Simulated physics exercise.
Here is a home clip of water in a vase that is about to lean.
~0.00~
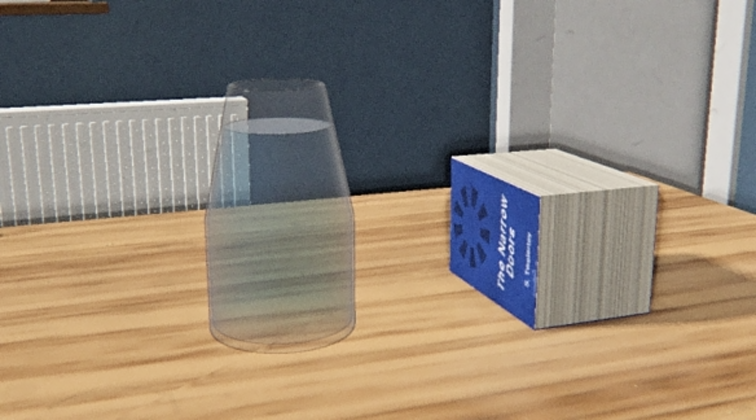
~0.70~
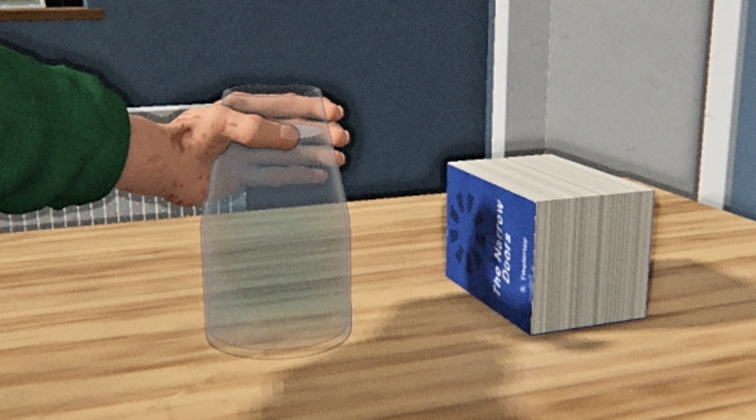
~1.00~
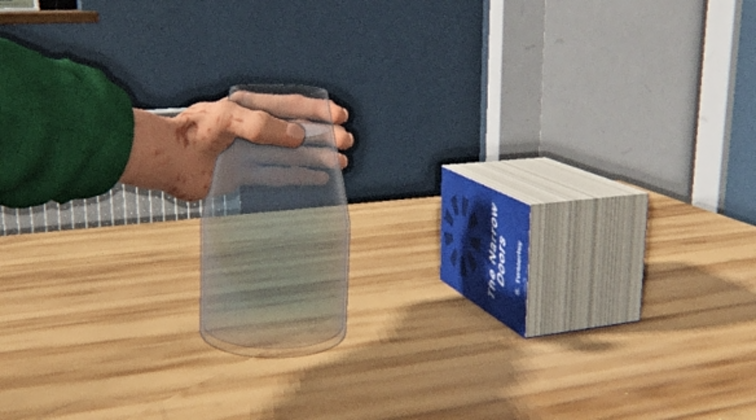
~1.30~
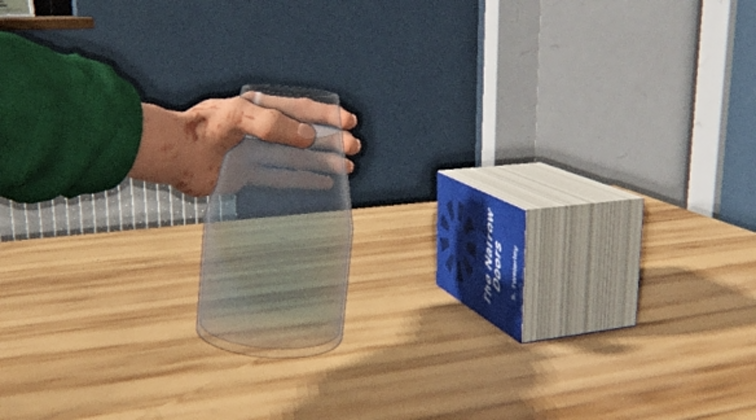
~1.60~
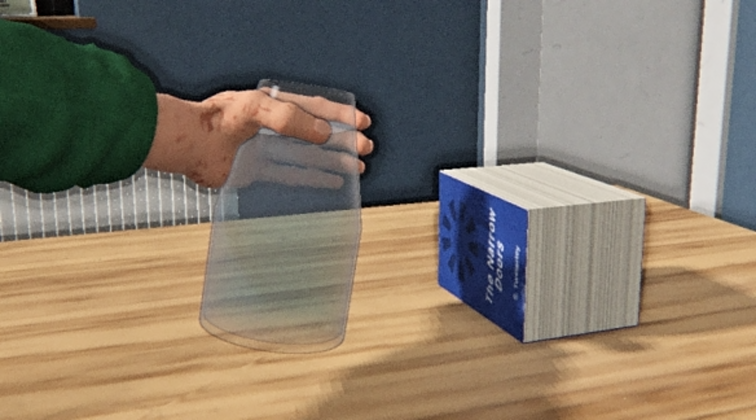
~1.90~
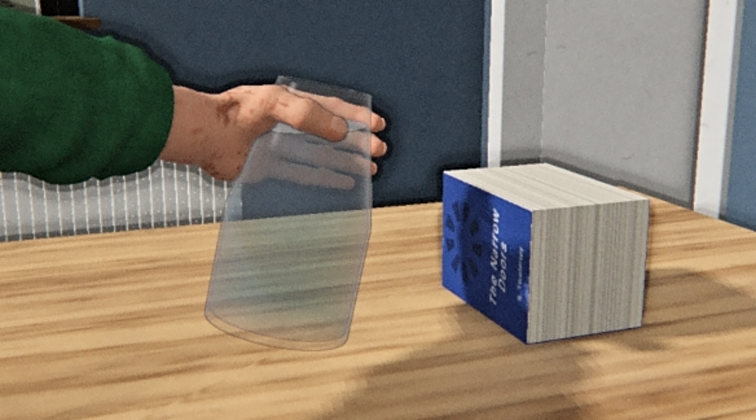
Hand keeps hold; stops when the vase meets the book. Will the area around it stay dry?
No, there is liquid to wipe up.
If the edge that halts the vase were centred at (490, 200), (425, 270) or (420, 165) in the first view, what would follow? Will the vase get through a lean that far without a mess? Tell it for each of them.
Going one by one, I'd say some escapes, some escapes and nothing escapes.
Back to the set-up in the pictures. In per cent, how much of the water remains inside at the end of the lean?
I'd estimate near 90 per cent.
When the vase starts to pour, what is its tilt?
My estimate would be roughly 45°.
After 2.5 s, the vase leans by about 30°; all is still inside.
After 3.1 s, the vase leans by about 50°; a puddle lies under it; nearly all of the water is inside.
After 4.5 s, the vase leans by about 55°, against the book; a puddle lies under it; nearly all of the water is inside.
